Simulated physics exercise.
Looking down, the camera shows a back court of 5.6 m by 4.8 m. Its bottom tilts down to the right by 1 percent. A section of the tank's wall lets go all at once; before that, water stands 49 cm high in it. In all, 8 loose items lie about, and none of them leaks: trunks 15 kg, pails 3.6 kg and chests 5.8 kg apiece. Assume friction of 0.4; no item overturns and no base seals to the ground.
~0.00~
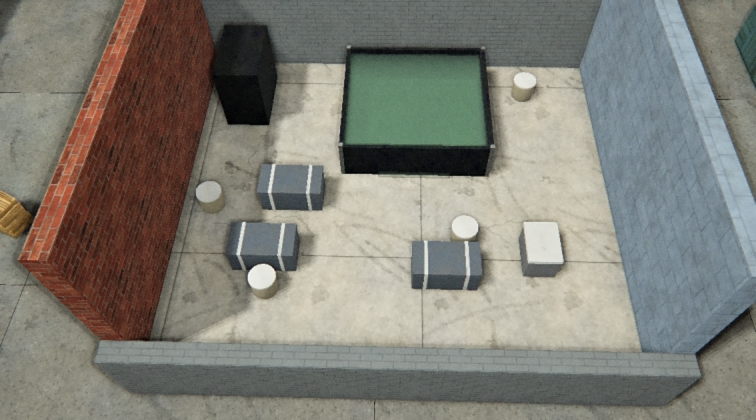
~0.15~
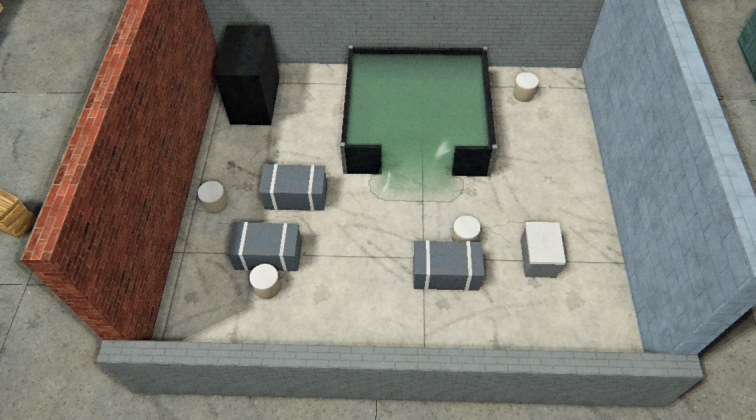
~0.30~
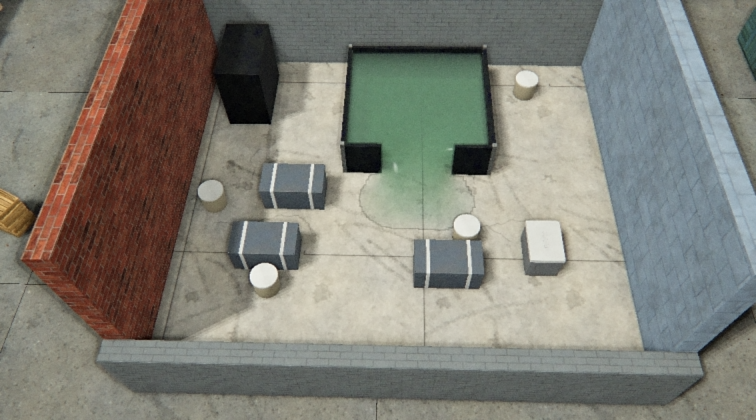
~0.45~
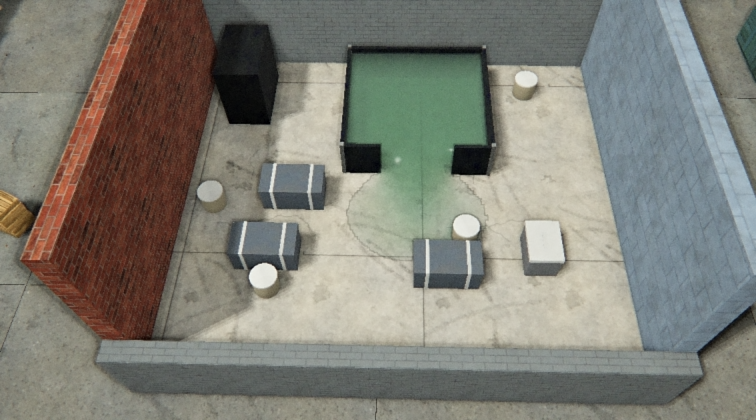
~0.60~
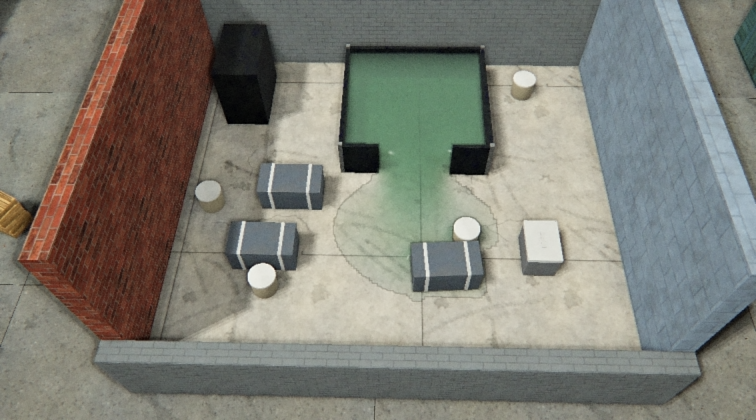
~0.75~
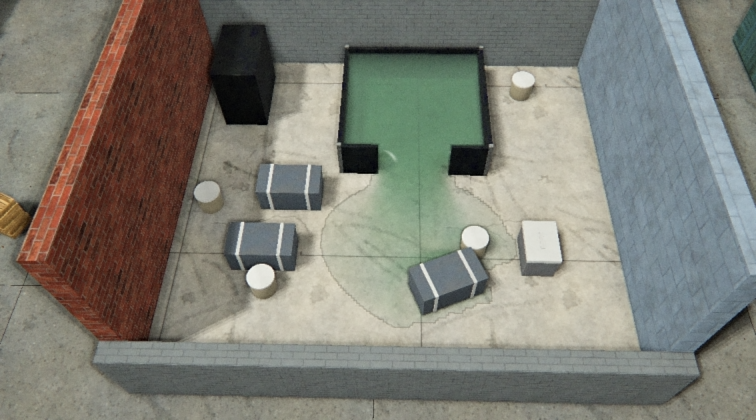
Green water pouring through a gap in a dark tank's wall, spreading across a walled yard and nudging a strapped trunk and a pail.
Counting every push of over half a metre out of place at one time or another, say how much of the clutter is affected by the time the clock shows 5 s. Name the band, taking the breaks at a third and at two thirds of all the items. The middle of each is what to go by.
The answer is the middle band, one to two thirds.
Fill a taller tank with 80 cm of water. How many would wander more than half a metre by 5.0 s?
It would come to 8 of them.
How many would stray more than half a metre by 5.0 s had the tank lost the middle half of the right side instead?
That would give 2.
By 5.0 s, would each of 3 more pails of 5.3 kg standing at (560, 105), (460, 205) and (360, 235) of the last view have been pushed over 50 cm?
Reading them off in order: Not beyond, clears the mark, clears the mark.
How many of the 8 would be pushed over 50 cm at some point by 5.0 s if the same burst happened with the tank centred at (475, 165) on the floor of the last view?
Then the count would be 6.
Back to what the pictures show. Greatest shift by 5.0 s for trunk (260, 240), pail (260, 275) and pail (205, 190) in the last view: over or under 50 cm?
Taking them in turn, the answers are smaller, greater and greater.
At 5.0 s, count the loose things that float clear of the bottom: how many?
Tally: 5 of them.
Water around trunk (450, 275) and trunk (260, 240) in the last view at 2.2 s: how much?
Close to 16 and 3 centimetres.
After 1.1 s 2 of 8 are over 50 cm from their spots; 0 afloat.
After 2.2 s 3 of 8 are over 50 cm from their spots; 2 afloat.
After 3.5 s 3 of 8 are over 50 cm from their spots; 2 afloat.
After 5.0 s 5 of 8 are over 50 cm from their spots, and 5 have been at some point; 5 afloat.
